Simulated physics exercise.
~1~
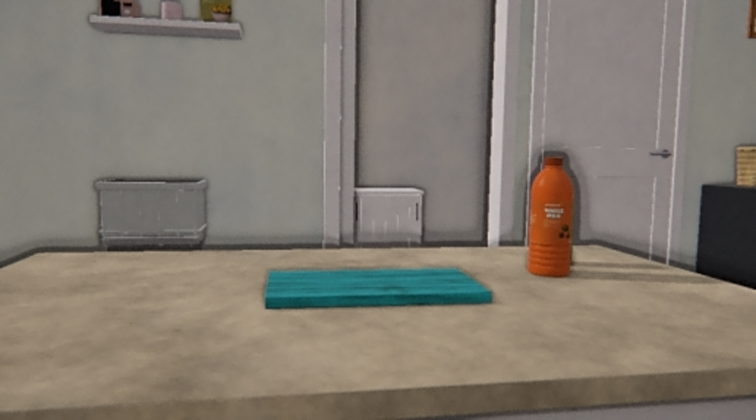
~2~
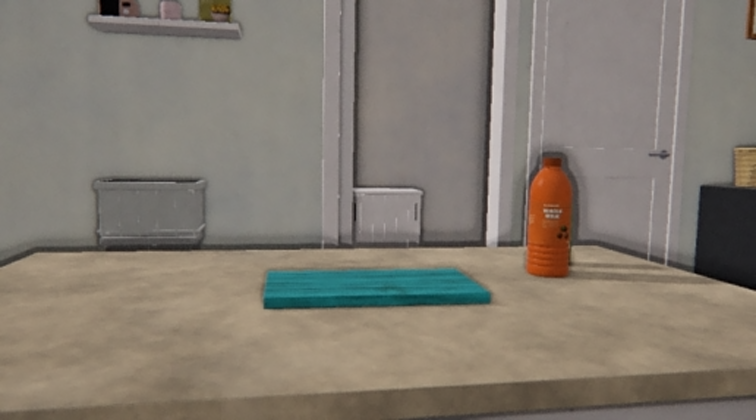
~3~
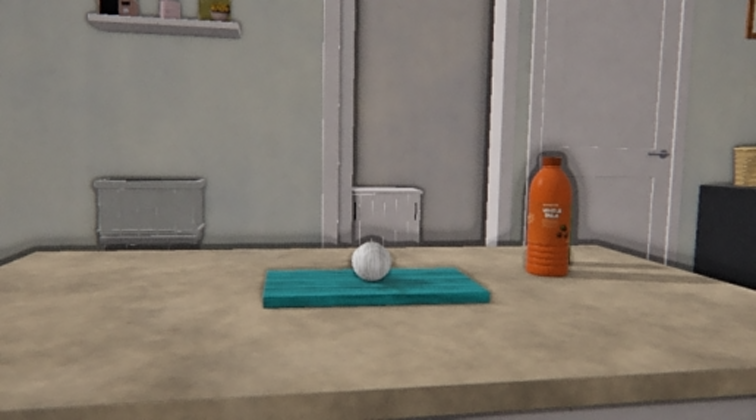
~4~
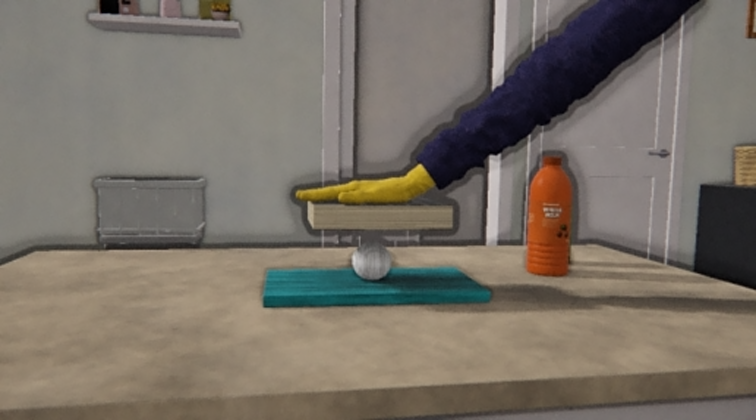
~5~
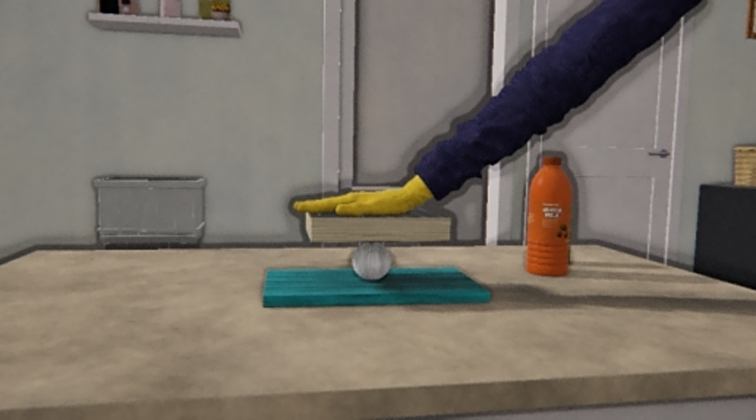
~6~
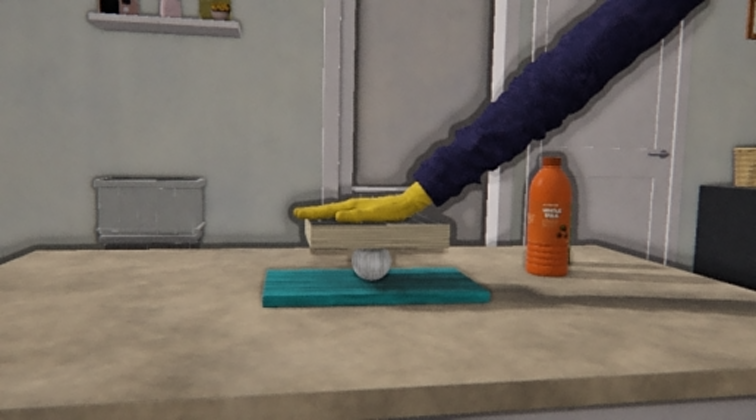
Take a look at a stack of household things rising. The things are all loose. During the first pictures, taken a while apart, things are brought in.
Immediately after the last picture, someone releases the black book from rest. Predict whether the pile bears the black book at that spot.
Unsteady.
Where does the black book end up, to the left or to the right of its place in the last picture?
Off rightwards in the picture.
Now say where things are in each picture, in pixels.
In the first frame, the last thing is not in view yet; turquoise board (373, 286).
In the second frame, the last thing is not in view yet; orange bottle (550, 216).
In the third frame, the last thing is not in view yet; turquoise board (371, 286).
In the fourth frame, coming down; black book (376, 212); orange bottle (550, 215).
In the fifth frame, coming down; black book (374, 224); turquoise board (371, 285).
In the sixth frame, in place under the hand; black book (373, 230); orange bottle (549, 216).
Then, 0.60 s on from there, black book turned 22° from how it was put near (392, 233).
Then, 0.80 s on from there, black book turned 31° from how it was put near (406, 237); white onion shifted a little.
Then, 1.80 s on from there, black book turned 30° from how it was put near (414, 239); white onion shifted a little.
In the end, moved from the start, black book; the other 4 unmoved. At the end, from the last picture's camera, black book near (414, 238). The pile comes apart.
